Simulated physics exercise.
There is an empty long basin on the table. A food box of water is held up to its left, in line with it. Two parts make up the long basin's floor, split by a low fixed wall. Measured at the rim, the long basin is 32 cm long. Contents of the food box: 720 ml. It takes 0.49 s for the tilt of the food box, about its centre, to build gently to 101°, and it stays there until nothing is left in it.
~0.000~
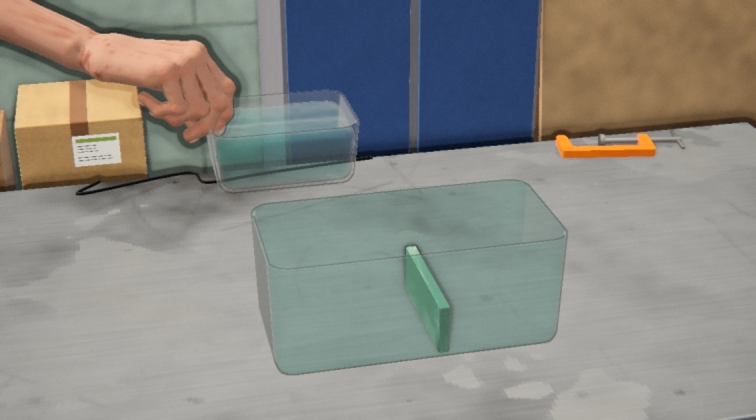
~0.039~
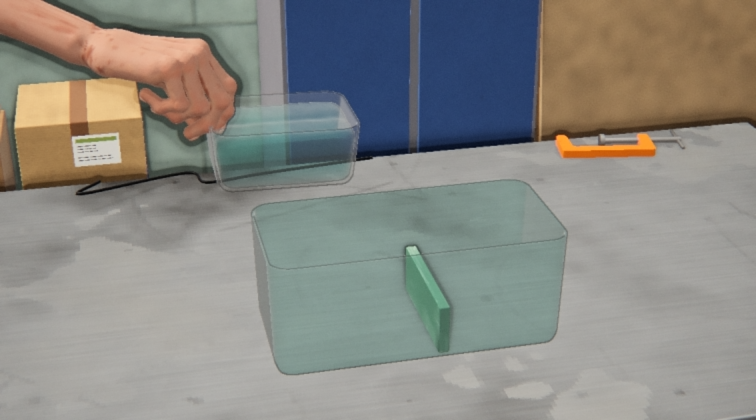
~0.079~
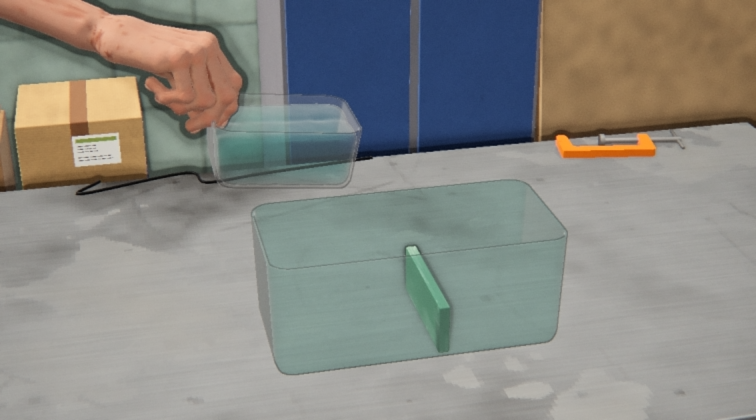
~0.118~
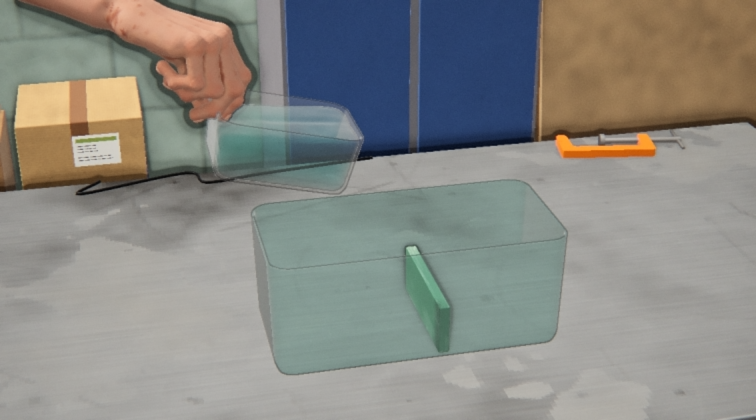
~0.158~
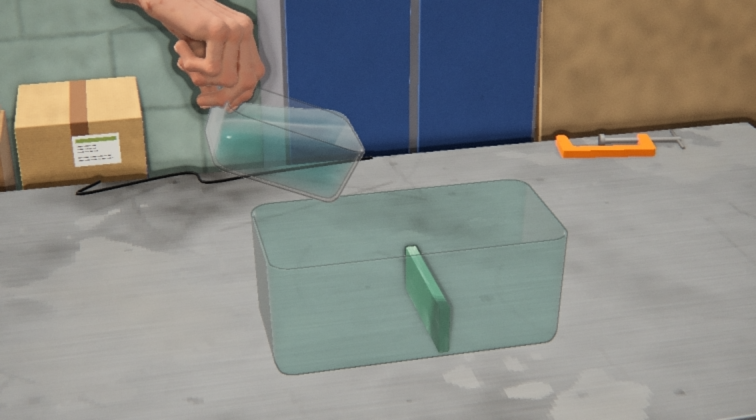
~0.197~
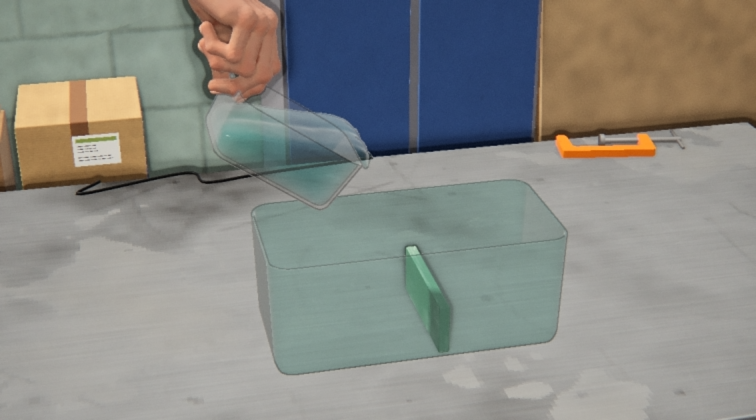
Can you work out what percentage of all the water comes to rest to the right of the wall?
I would put it at 5 per cent.
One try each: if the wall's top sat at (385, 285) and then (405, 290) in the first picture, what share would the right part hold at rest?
Some 60 in a hundred, then some 35 in a hundred.
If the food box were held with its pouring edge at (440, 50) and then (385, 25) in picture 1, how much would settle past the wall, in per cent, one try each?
About 80 %, then about 60 %.
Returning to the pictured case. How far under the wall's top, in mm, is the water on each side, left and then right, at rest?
Looks like roughly 32 mm on the left and roughly 54 mm on the right.
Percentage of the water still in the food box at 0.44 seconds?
Around 12 in a hundred.
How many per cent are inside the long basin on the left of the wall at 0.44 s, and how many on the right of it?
About 62 left, about 0 right.
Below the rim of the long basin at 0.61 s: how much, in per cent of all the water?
About 94 %.
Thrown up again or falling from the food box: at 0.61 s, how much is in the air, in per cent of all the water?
Estimate: About 4 in a hundred.
By 0.44 s the tilt is 98° and 12 per cent is still to pour, 62 is left of the wall and 0 right of it.
By 0.61 s the tilt is 101° and 1 per cent is still to pour, 94 is left of the wall and 1 right of it.
By 0.79 s the tilt is 101° and 0 per cent is still to pour, 90 is left of the wall and 5 right of it.
By 0.99 s the tilt is 101° and 0 per cent is still to pour, 90 is left of the wall and 5 right of it.
At rest 90 per cent lies left of the wall, 5 right of it and 4 outside.
